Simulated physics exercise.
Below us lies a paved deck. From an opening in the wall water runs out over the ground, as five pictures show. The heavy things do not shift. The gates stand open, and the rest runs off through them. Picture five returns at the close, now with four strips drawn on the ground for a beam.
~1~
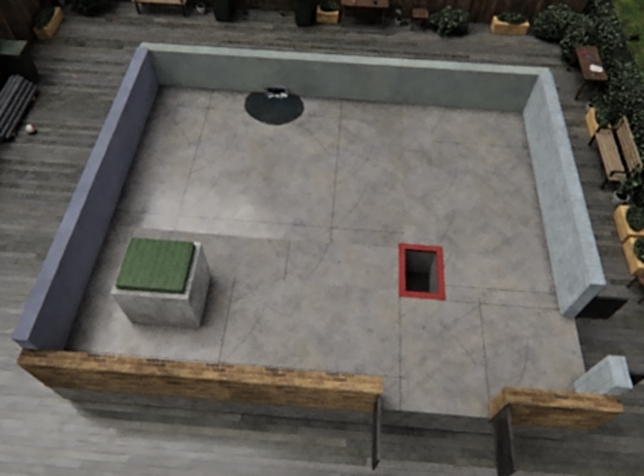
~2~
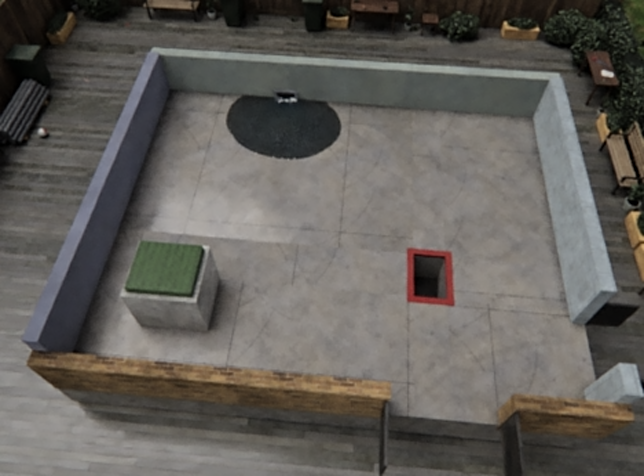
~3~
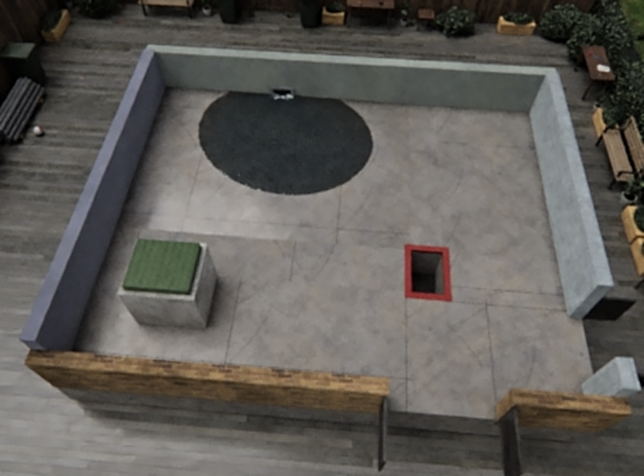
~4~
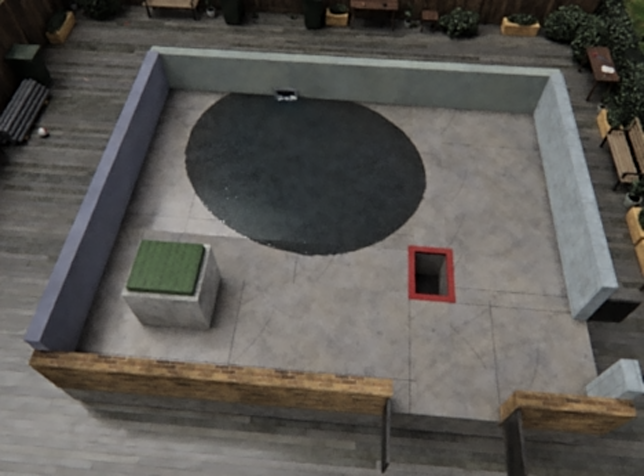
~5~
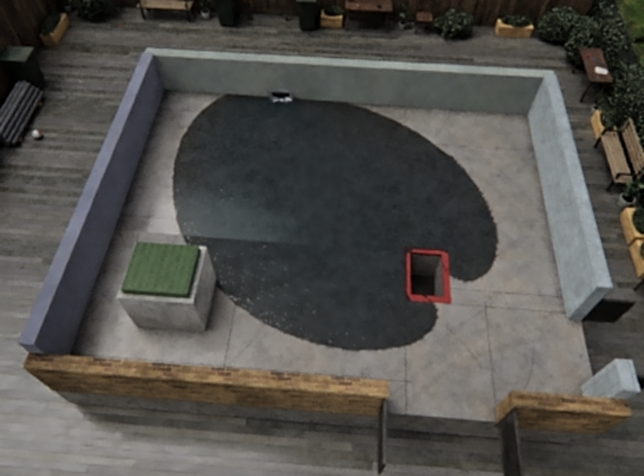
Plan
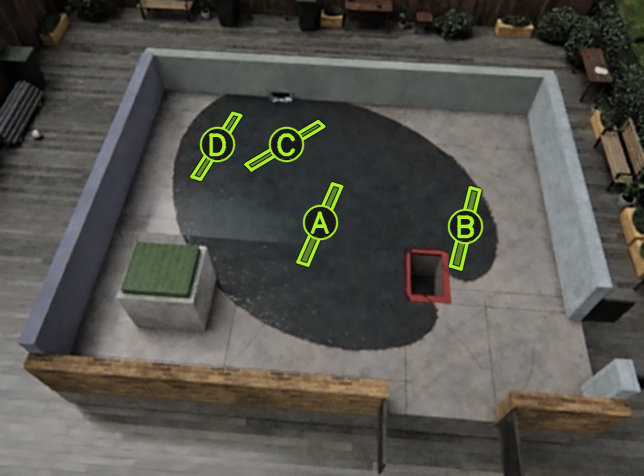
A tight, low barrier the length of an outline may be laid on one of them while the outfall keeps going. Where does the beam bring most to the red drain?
Best: B.
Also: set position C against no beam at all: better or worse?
Position C is worse.
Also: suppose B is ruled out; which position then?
The answer is D.
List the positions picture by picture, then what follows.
Outfall at (277, 90); red drain at (421, 271); open gate at (567, 348); open gate at (433, 399); 2 % of the ground under water, visible out to (273, 121); red drain still dry, in the first picture.
In the second picture, 7 % of the ground under water, visible out to (277, 155); red drain still dry.
In the third picture, 15 % of the ground under water, visible out to (330, 185); red drain still dry.
In the fourth picture, 29 % of the ground under water, visible out to (369, 241); red drain still dry.
In the fifth picture, 47 % of the ground under water, visible out to (392, 341); red drain taking water.
In lime, A from (302, 263) to (337, 185); B from (455, 267) to (475, 188); C from (248, 167) to (320, 124); D from (196, 178) to (236, 114).
For position A, about 11 % of the stream goes into the red drain, about 89 % out by the gates.
For position B, about 42 % of the stream goes into the red drain, about 58 % out by the gates.
For position C, about 8 % of the stream goes into the red drain, about 92 % out by the gates.
For position D, about 25 % of the stream goes into the red drain, about 75 % out by the gates.
